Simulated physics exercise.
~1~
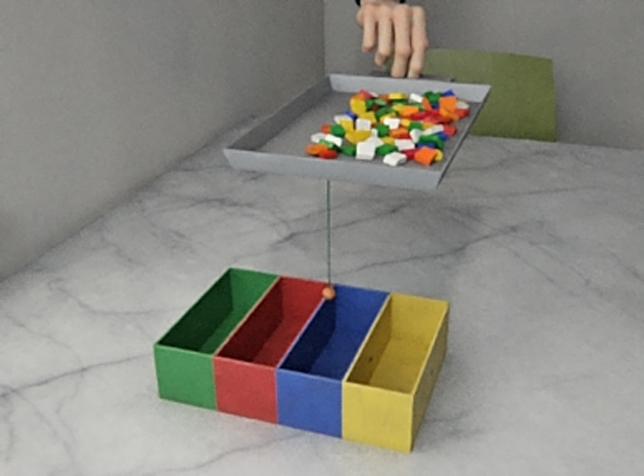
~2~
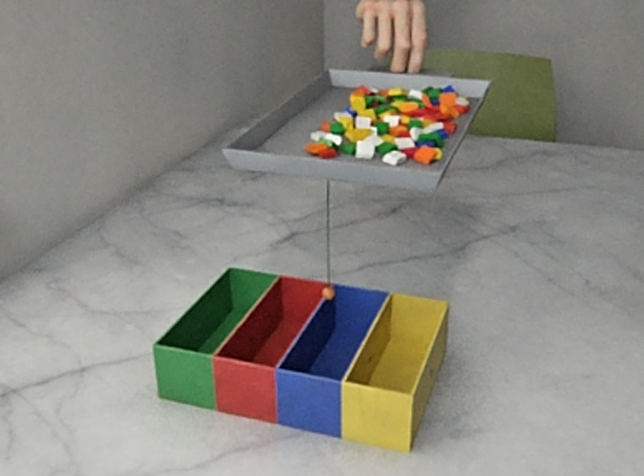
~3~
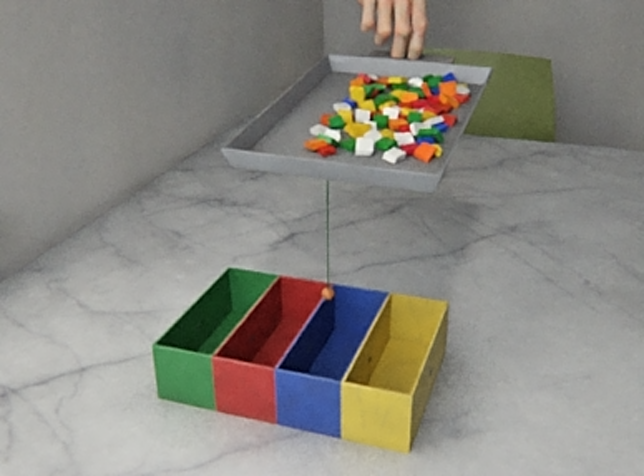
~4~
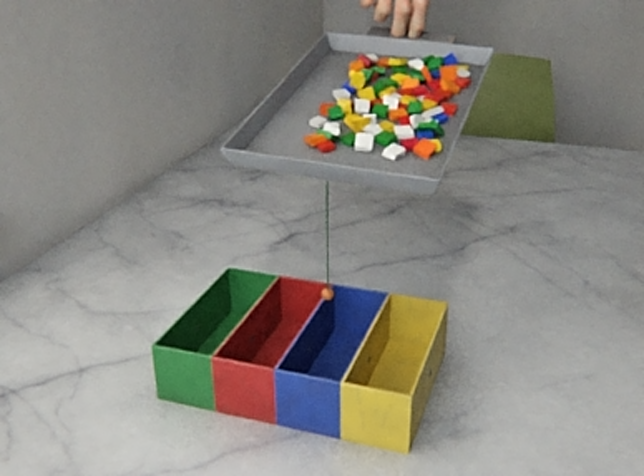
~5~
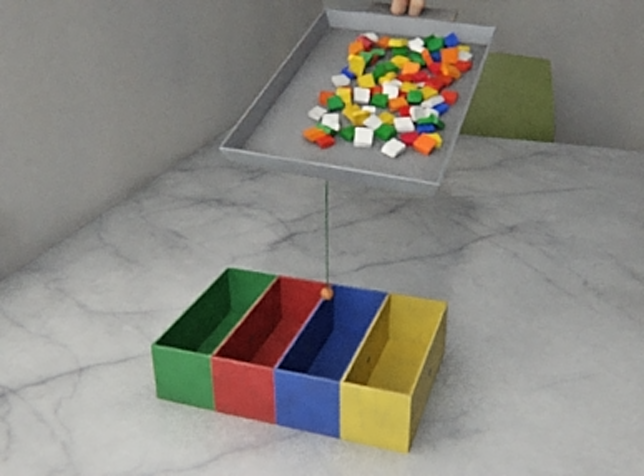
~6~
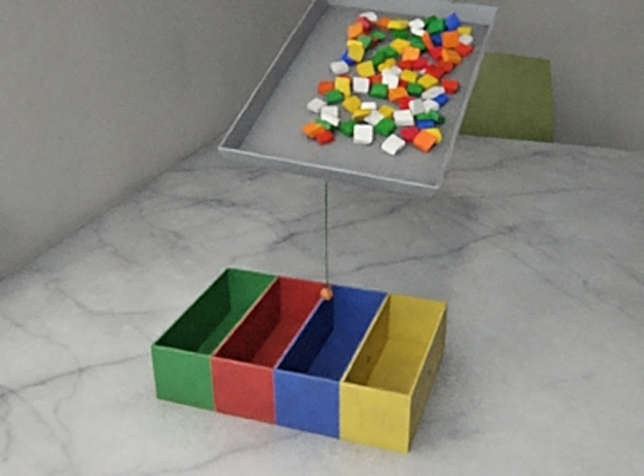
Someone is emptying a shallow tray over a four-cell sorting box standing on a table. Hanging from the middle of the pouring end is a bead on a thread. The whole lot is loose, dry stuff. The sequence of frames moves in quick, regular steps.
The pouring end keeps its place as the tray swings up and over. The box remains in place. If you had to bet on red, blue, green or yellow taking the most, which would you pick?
I would pick yellow.
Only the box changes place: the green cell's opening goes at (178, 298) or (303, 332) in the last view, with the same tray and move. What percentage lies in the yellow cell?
First try: Roughly 30 per cent; second try: Roughly 0 per cent.
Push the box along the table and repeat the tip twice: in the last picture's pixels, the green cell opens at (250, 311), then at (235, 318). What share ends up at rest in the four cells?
Estimates in order: 100 percent, 100 percent.
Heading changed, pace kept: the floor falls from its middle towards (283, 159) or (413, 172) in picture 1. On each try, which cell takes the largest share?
First try: The green one. Second try: The cell in yellow.
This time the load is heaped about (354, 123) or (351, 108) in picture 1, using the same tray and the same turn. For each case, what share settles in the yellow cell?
Around 30 percent the first time, around 30 percent the second.
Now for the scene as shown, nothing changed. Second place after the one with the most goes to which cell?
Next in line is blue.
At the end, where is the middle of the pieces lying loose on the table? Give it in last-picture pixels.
(482, 464), about.
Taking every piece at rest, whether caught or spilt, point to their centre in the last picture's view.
I'd place the middle at about (380, 402).
Shortly afterwards, tray tipped steeply; all but a few on the tray; a little falling or outside the box.
Next, tray tipped past a quarter turn; a little on the tray; near a third in the yellow cell; near a quarter in the blue cell; a little in the red cell; near a third falling or outside the box.
Some moments later, tray tipped past a quarter turn; near half in the yellow cell; near a quarter in the blue cell; a little in the red cell; near a quarter falling or outside the box.
In the end, tray tipped past a quarter turn; near half in the yellow cell; near a quarter in the blue cell; a little in the red cell; none at all in the green cell; near a quarter outside the box.
